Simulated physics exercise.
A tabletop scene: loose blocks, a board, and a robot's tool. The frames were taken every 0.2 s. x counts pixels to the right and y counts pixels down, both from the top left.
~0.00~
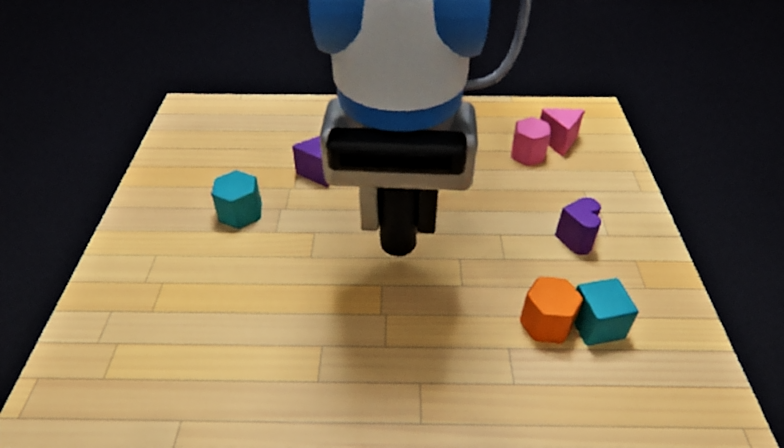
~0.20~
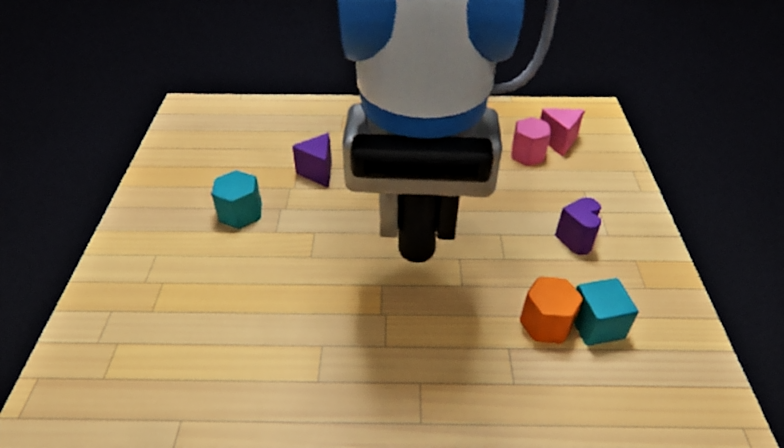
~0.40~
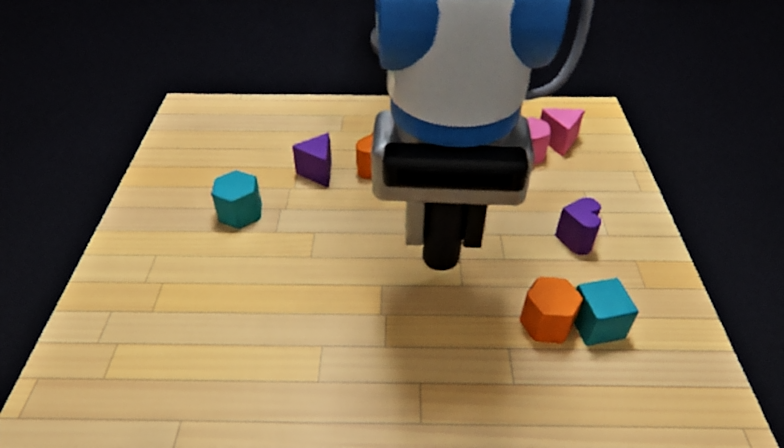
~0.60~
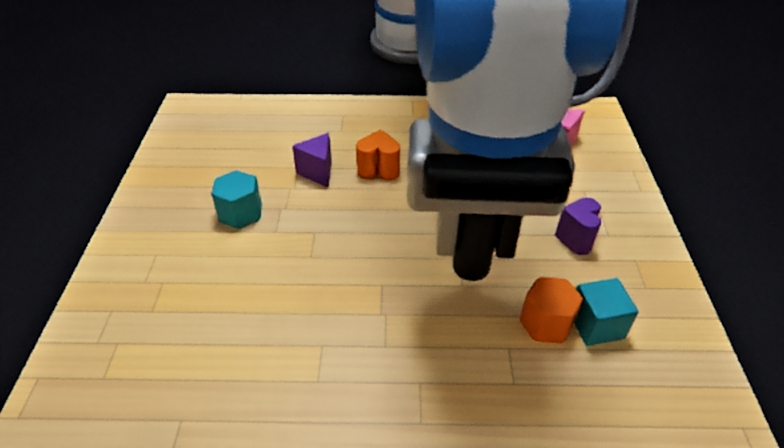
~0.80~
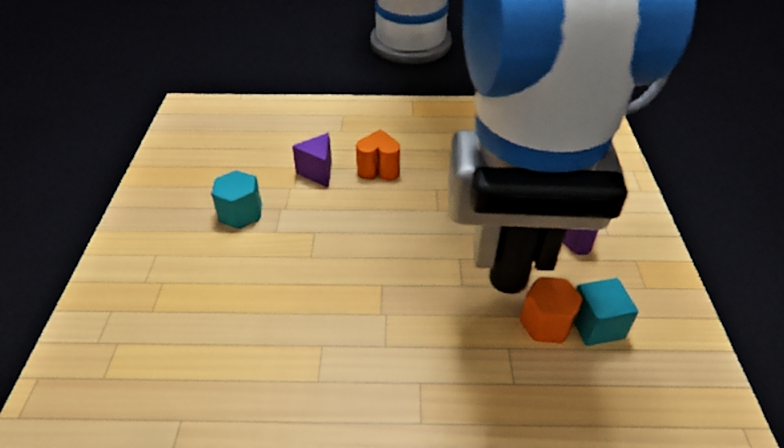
A blue and white robot arm moved its black tool steadily right and slightly toward the front, ending beside the orange hexagonal block and turquoise square, while all the blocks on the wooden tabletop stayed still.
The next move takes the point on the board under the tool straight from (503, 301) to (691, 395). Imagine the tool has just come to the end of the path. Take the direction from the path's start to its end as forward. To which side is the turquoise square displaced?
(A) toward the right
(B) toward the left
Option B.
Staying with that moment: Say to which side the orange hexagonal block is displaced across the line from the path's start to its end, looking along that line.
It's going to go right.
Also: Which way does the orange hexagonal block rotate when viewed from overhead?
That block twists clockwise.
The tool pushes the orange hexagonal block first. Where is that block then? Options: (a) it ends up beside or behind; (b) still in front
The correct letter is b.
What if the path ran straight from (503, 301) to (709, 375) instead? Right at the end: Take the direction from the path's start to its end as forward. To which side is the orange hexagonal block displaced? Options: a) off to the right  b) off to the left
The answer is a.
On the path given first. One third of the way, tool (569, 310); orange hexagonal block (616, 326); turquoise square (647, 302), turned 20° anticlockwise.
Two thirds of the way, tool (634, 341); orange hexagonal block (684, 364); turquoise square (657, 302), turned 35° anticlockwise.
At the end, tool (706, 376); orange hexagonal block (756, 410), turned 30° clockwise; turquoise square (657, 302), turned 35° anticlockwise.
